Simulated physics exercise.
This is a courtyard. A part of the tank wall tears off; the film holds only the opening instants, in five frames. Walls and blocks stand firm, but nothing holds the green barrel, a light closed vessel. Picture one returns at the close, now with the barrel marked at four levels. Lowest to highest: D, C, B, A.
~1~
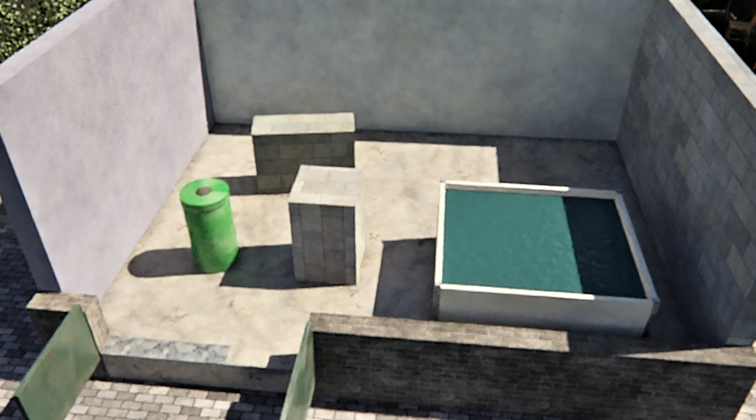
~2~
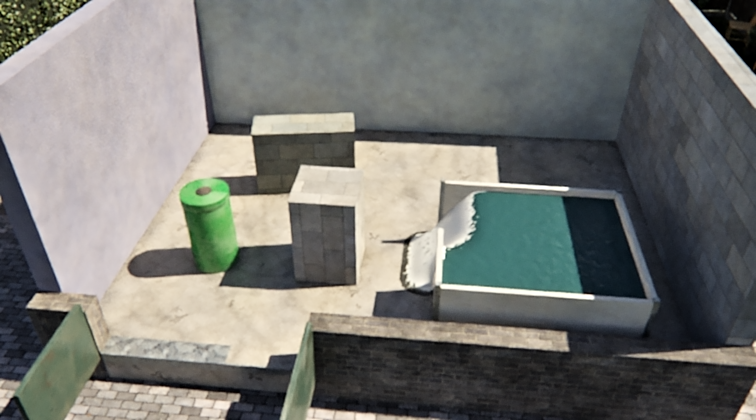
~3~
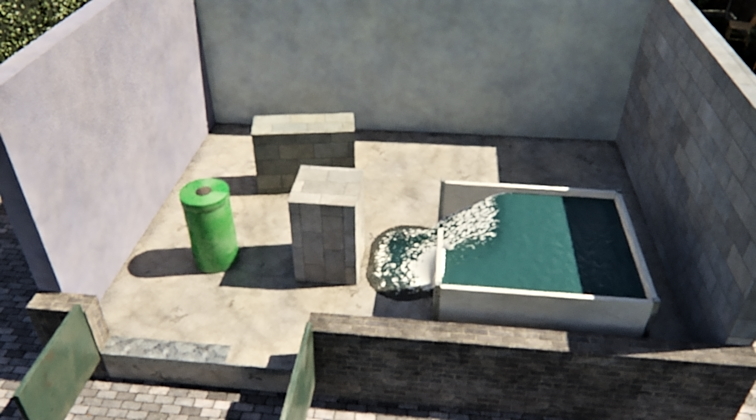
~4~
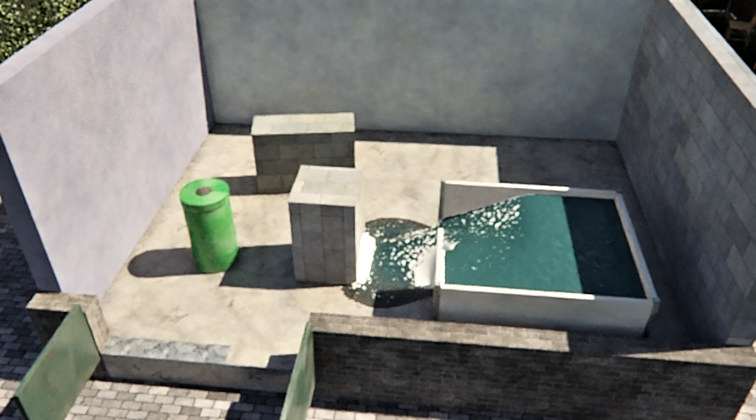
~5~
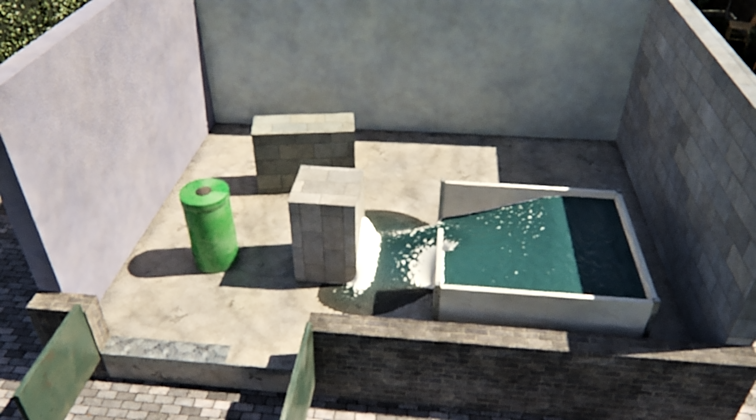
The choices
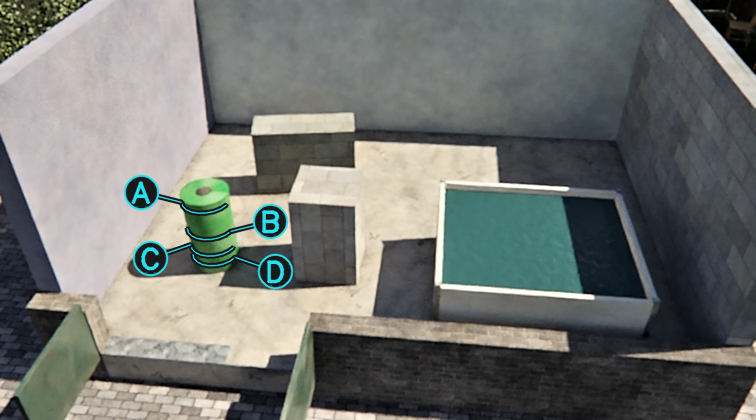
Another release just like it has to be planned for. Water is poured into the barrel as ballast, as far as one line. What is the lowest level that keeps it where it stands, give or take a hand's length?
Mark D.
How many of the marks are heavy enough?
All four.
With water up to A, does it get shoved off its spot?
No, not at all.
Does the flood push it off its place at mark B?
No.
On the marked copy, A at (198, 213); B at (203, 239); C at (207, 256); D at (209, 265); from the bottom up D, C, B, A.
If A is chosen, it does not move.
If B is chosen, it does not move.
If C is chosen, it does not move.
If D is chosen, it does not move.
